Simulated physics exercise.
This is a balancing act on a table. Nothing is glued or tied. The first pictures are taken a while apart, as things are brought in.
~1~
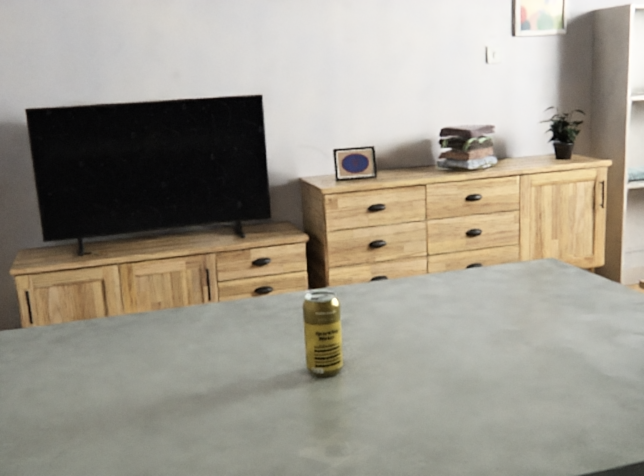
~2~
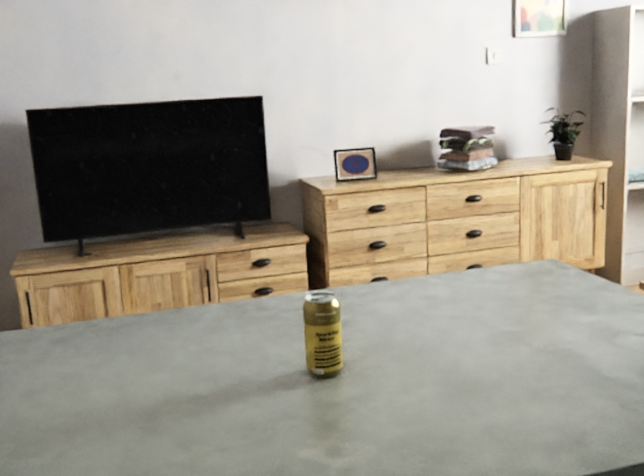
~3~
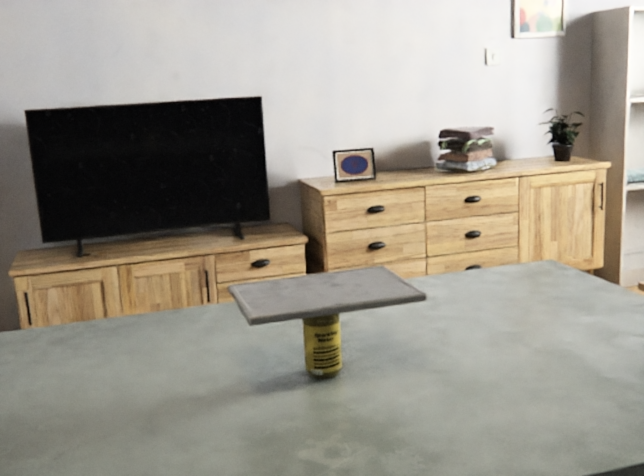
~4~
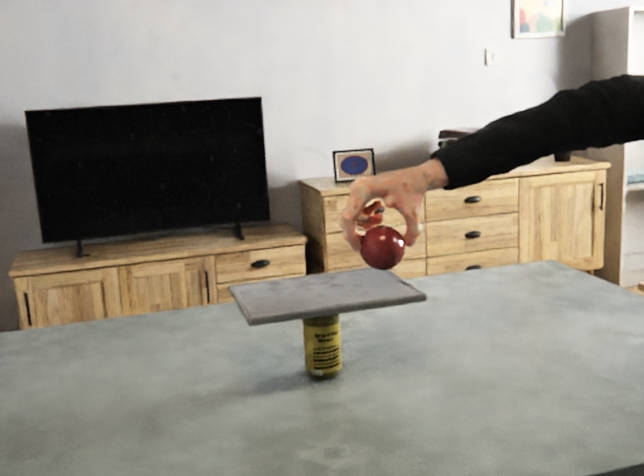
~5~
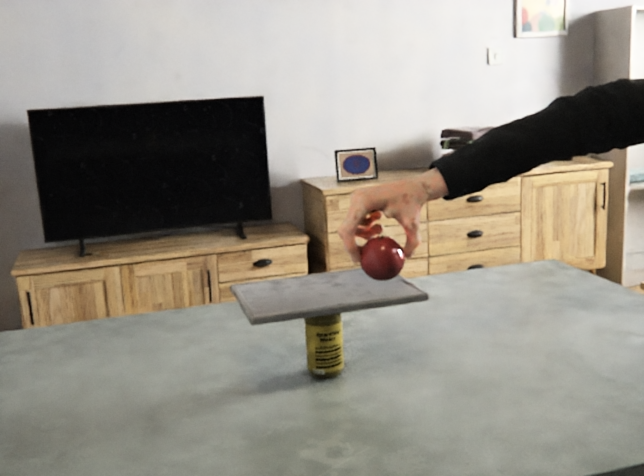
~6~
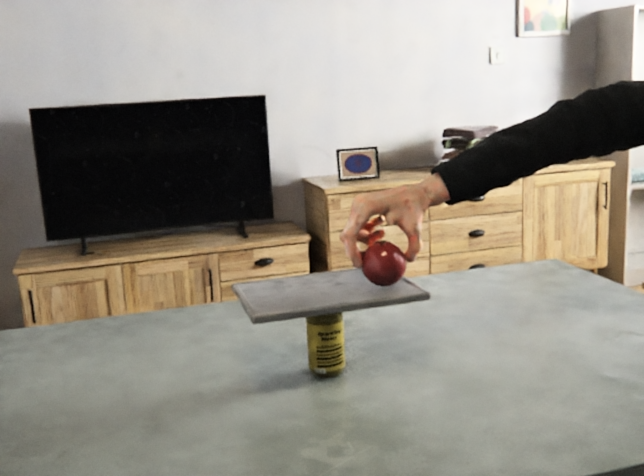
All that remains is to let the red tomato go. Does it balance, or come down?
Outcome: The stack loses its balance.
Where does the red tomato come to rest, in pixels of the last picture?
At about (414, 351).
Then, 0.40 s later than the last frame, red tomato now fallen; grey lid tilted by 69°.
Then, 0.50 s later than the last frame, grey lid on its side.
Then, 0.80 s later than the last frame, red tomato resting near (414, 350).
Then, 1.00 s later than the last frame, grey lid now fallen.
When it is over, fallen, red tomato and grey lid; yellow can as before. End places, in pixels of the last picture, red tomato near (414, 351). The stack comes apart.
